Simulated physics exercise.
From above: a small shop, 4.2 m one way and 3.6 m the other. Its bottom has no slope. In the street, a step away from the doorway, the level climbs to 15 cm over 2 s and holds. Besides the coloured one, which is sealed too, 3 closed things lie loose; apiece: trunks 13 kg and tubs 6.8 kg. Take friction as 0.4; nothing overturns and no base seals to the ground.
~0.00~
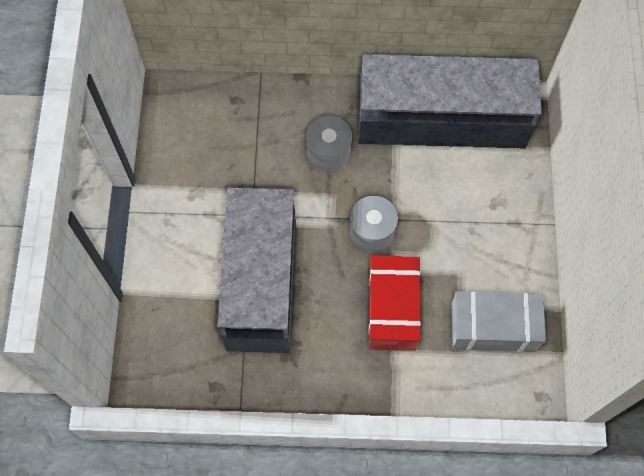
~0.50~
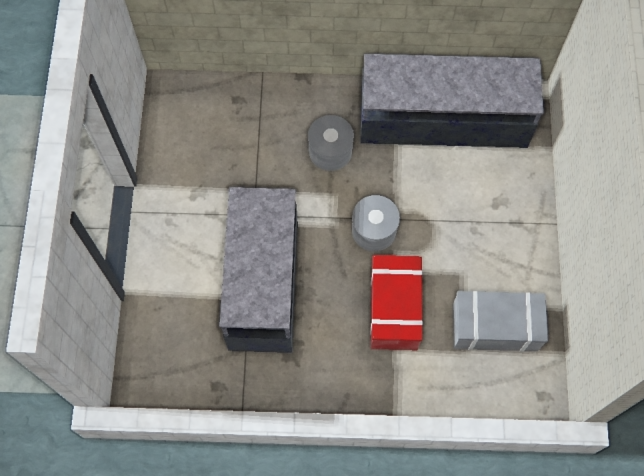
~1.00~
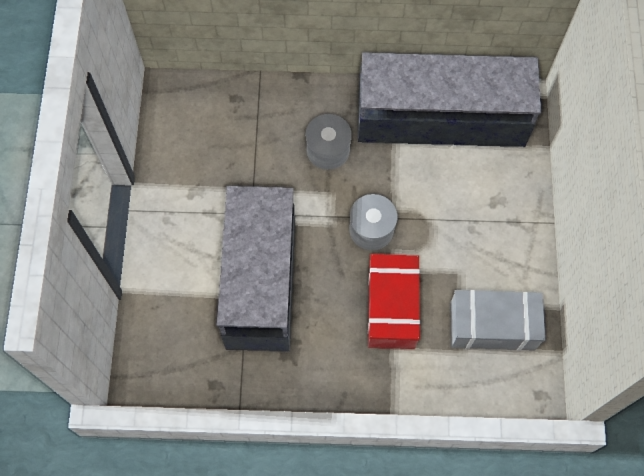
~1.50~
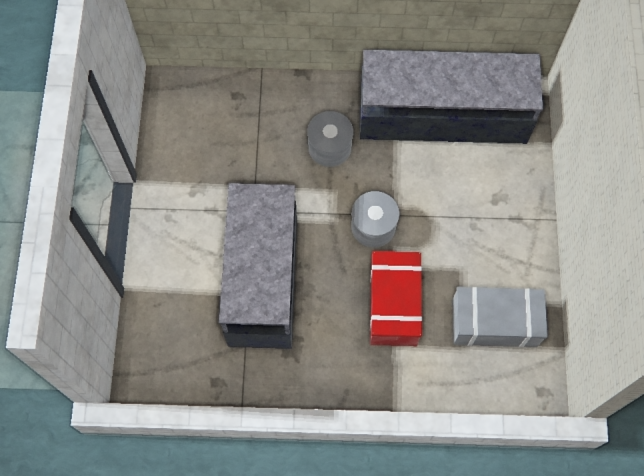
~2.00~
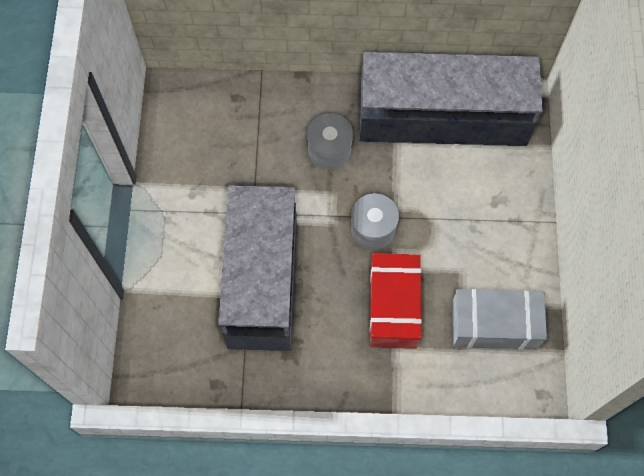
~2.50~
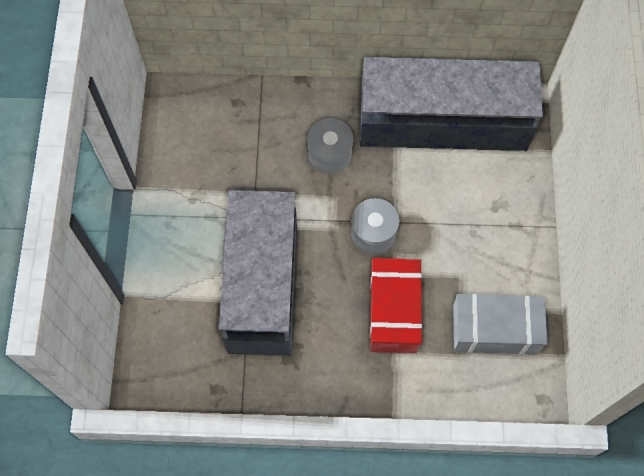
The clip opens on a small shop seen from above, with a red trunk, a grey trunk, two round tubs and two long counters on a dry floor. Bluish water covers the street outside, then slips through the left doorway and spreads thinly just inside, while the furnishings stay still.
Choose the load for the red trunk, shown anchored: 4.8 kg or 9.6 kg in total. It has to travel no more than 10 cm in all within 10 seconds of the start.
For it, only the larger load is enough.
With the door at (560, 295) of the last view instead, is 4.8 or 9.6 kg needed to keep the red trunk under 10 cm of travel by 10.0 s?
Then neither load is enough.
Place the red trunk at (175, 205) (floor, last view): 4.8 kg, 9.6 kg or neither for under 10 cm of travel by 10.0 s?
Neither holds.
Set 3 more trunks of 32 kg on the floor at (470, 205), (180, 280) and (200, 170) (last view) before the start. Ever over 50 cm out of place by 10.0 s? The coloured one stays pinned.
In turn: Under, more, under.
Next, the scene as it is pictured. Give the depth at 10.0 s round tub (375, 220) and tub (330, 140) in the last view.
About 4 and 3 cm.
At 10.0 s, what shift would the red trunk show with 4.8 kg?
About 20 cm.
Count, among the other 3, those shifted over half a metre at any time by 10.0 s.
I count 1.
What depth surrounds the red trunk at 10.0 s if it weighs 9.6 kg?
Roughly 3 cm.
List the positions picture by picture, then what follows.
In the first picture, the red trunk at (395, 297) rests on the ground; water covers 0.0 m2; 0 of 4 have shifted.
In the second picture, the red trunk at (397, 297) rests on the ground; 0.0 m2 under water; 0 of 4 have shifted.
In the third picture, the red trunk at (395, 296) rests on the ground; 0.0 m2 under water; 0 of 4 have shifted.
In the fourth picture, the red trunk at (397, 293), on the bottom; 0.0 m2 under water; 0 of 4 have shifted.
In the fifth picture, the red trunk at (396, 295), on the bottom; 0.2 m2 under water; 0 of 4 have shifted.
In the sixth picture, the red trunk at (397, 300), on the bottom; 0.9 m2 under water; 0 of 4 have shifted.
After 3.5 s the red trunk would be 0 cm from its start with 4.8 kg and 0 cm from its start with 9.6 kg; 0 cm of water round it then.
After 4.5 s the red trunk would be 0 cm from its start with 4.8 kg and 0 cm from its start with 9.6 kg; 0 cm of water round it then.
After 7.0 s the red trunk would be 0 cm from its start with 4.8 kg and 0 cm from its start with 9.6 kg; 1 cm of water round it then.
After 10.0 s the red trunk would be 19 cm from its start with 4.8 kg and 1 cm from its start with 9.6 kg; 3 cm of water round it then.
